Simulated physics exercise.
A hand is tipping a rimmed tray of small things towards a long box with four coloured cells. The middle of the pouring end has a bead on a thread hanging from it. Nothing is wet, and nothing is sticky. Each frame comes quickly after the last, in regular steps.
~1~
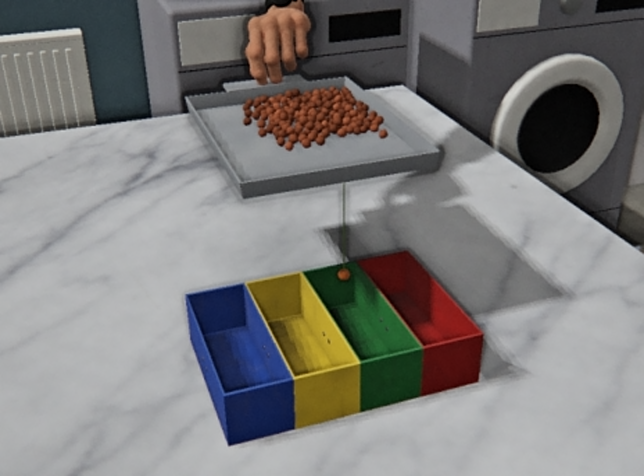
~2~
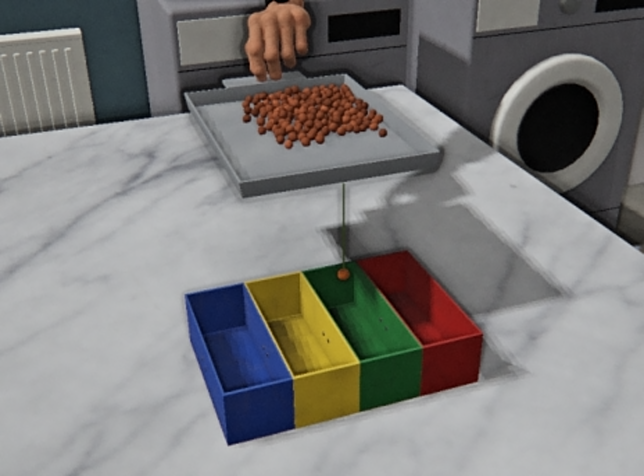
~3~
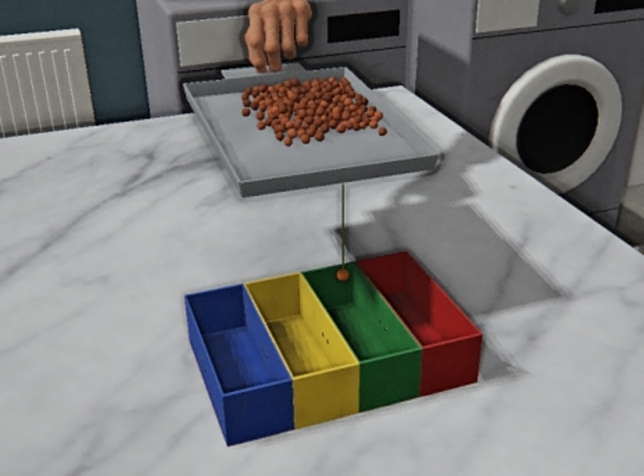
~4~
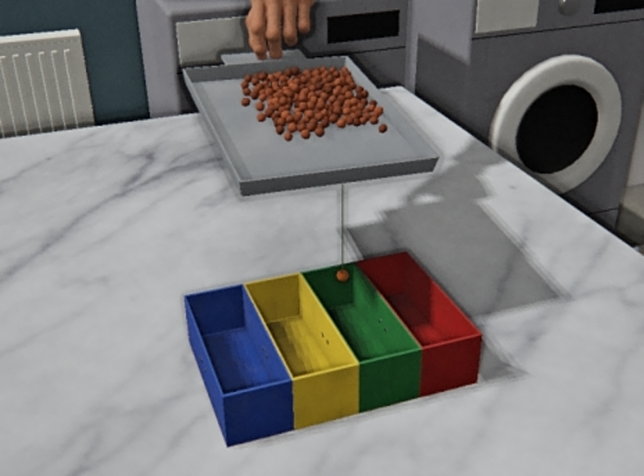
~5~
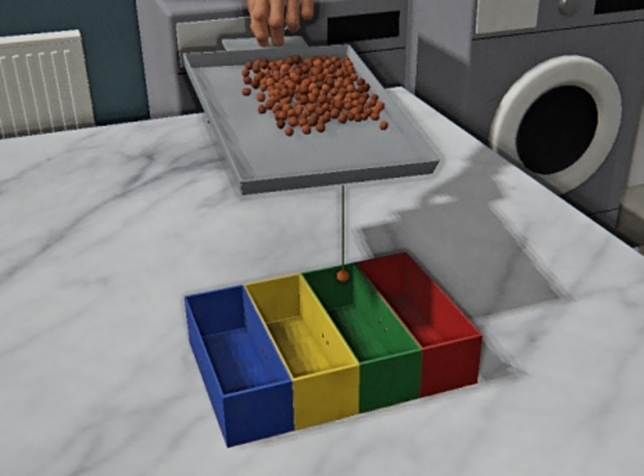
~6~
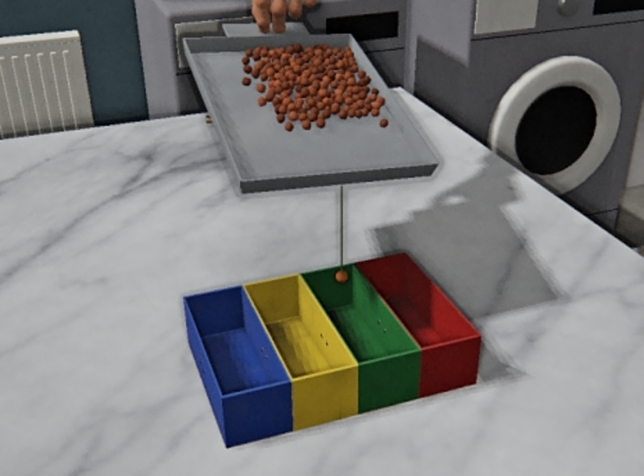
We see a hand gradually raise the back of a grey tray of small reddish-brown pellets above a box with blue, yellow, green and red cells, its front edge dipping slightly at the right while a bead hangs nearly still.
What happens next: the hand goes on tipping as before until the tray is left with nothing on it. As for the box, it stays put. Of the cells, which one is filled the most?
The red cell is filled the most.
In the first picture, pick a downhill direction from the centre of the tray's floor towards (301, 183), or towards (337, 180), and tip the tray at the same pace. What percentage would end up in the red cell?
Respectively close to 0 and 40 in a hundred.
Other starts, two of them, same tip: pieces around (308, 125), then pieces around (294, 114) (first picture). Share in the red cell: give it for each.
The first start yields 40 per cent, the second 50 per cent.
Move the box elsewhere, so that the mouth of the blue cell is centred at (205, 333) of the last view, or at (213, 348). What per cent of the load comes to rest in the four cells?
First 60 %, then 60 %.
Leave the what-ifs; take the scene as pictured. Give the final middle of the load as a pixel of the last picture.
Roughly at (417, 349), give or take.
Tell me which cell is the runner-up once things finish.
Second place goes to that green cell.
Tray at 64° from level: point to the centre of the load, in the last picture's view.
(379, 136).
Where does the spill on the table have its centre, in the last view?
Near (486, 335).
Just after the last frame, tray tipped steeply; almost all on the tray; just a few in the red cell; just a few falling or outside the box.
A moment on, tray tipped past a quarter turn; the larger part on the tray; about a tenth in the red cell; just a few in the green cell; about a tenth falling or outside the box.
Further on, tray tipped past a quarter turn; roughly half in the red cell; roughly a quarter in the green cell; about a tenth in the yellow cell; roughly a quarter falling or outside the box.
When it is over, tray tipped past a quarter turn; roughly half in the red cell; roughly a quarter in the green cell; about a tenth in the yellow cell; not one in the blue cell; roughly a quarter outside the box.
